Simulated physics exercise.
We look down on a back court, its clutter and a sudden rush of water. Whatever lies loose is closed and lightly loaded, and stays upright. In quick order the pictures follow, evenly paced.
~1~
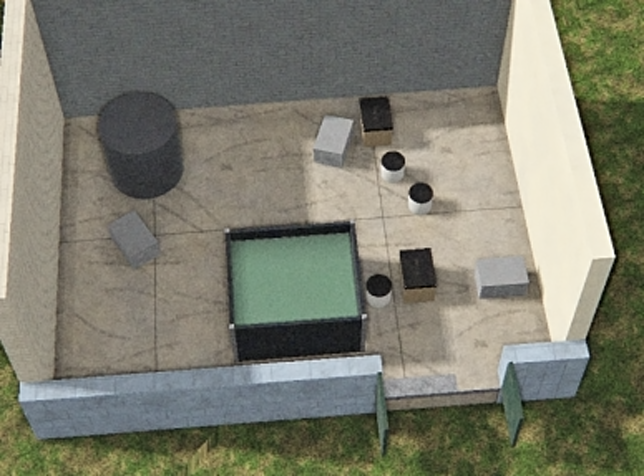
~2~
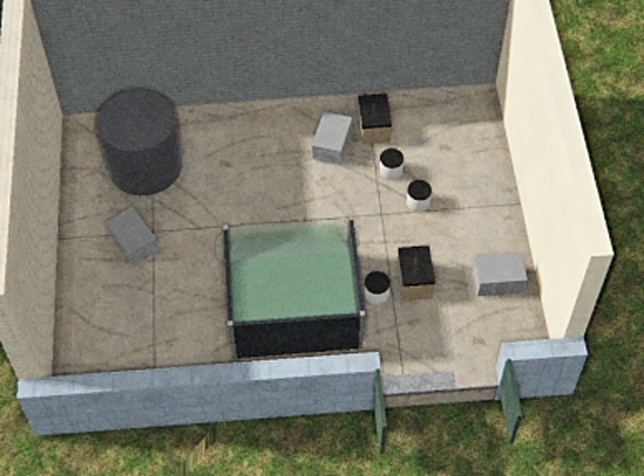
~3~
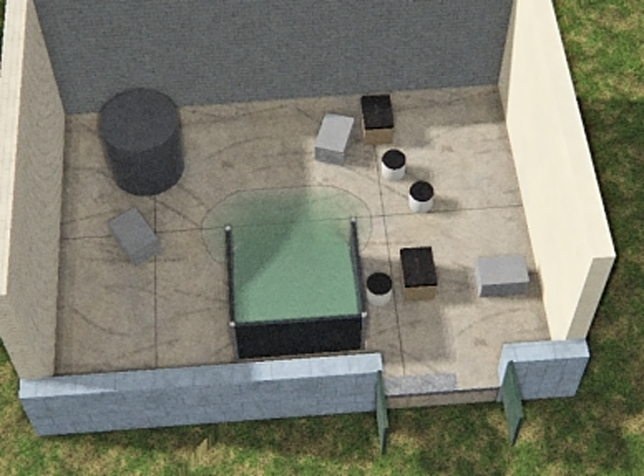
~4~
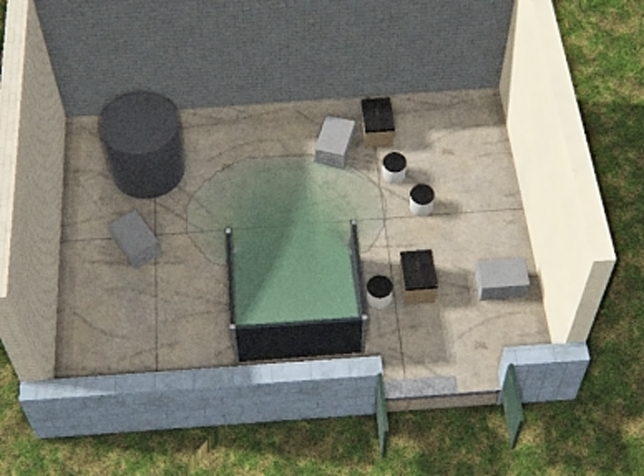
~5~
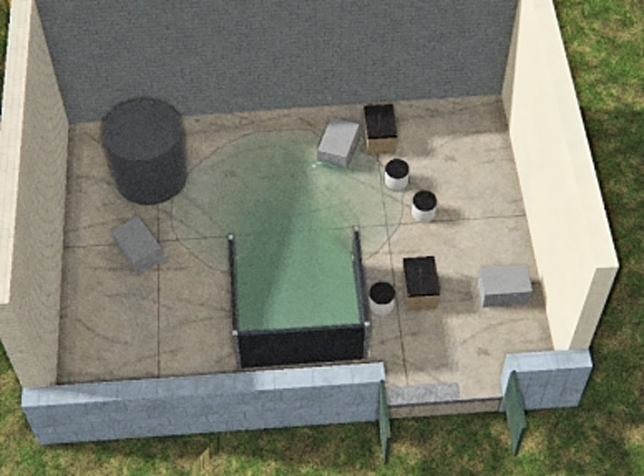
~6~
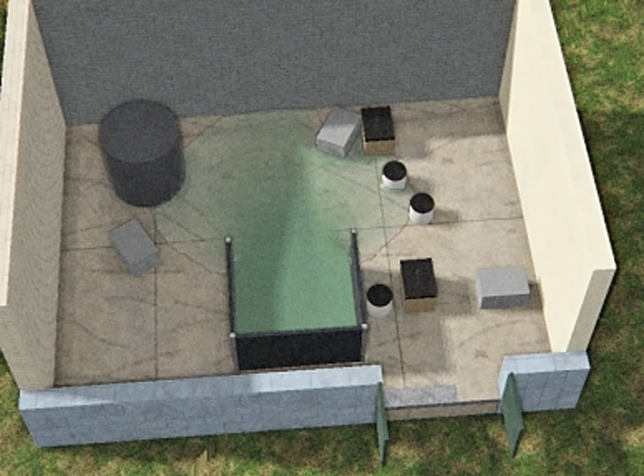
At the start, green water fills a dark-walled tank in a walled court scattered with blocks, crates and pails. The tank's back side opens and water spreads across the paving toward the rear wall, reaching the pale grey block near the back, which shifts slightly, while the other objects stay put.
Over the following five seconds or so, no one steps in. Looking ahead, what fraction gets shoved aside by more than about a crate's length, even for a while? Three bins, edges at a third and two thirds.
It reaches two thirds.
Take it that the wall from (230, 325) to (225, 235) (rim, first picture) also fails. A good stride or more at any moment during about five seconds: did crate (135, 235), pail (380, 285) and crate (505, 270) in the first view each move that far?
First covers that distance, second stays short of it, third stays short of it.
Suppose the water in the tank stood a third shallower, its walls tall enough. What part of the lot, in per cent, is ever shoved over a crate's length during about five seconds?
Share: Close to 40 %.
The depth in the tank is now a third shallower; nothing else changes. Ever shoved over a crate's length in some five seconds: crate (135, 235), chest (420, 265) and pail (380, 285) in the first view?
Going through them, I'd say never got there, then never got there, then never got there.
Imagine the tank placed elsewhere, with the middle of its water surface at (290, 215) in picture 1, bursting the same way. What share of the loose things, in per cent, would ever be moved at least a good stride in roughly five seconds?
Something like 80 in a hundred.
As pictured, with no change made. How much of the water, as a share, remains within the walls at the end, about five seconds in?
Near 100 per cent.
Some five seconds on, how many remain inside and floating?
Well, I'd say 3.
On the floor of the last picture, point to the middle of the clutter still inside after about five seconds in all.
In the last view, somewhere about (412, 294).
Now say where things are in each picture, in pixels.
The first frame shows a crate at (334, 134), on the bottom; a pail at (394, 161) rests on the ground; 0 of 8 have shifted.
The second frame shows a crate at (332, 131), on the bottom; a pail at (392, 158) rests on the ground; 0 of 8 have shifted.
The third frame shows a crate at (335, 132), on the bottom; a pail at (394, 159), on the bottom; 0 of 8 have shifted.
The fourth frame shows a crate at (335, 135) rests on the ground; a pail at (395, 162), on the bottom; 0 of 8 have shifted.
The fifth frame shows a crate at (339, 137), on the bottom, close to its start; a pail at (398, 168) rests on the ground; 1 of 8 have shifted.
The sixth frame shows a crate at (339, 126) rests on the ground, close to its start; a pail at (395, 170), on the bottom; 1 of 8 have shifted.
A moment on, 1 of 8 are well off their spots; 1 afloat.
Next, 3 of 8 are well off their spots; 3 afloat.
Later, 3 of 8 are well off their spots; 2 afloat.
In the end, 6 of 8 are well off their spots, and 6 have been at some point; 3 afloat.
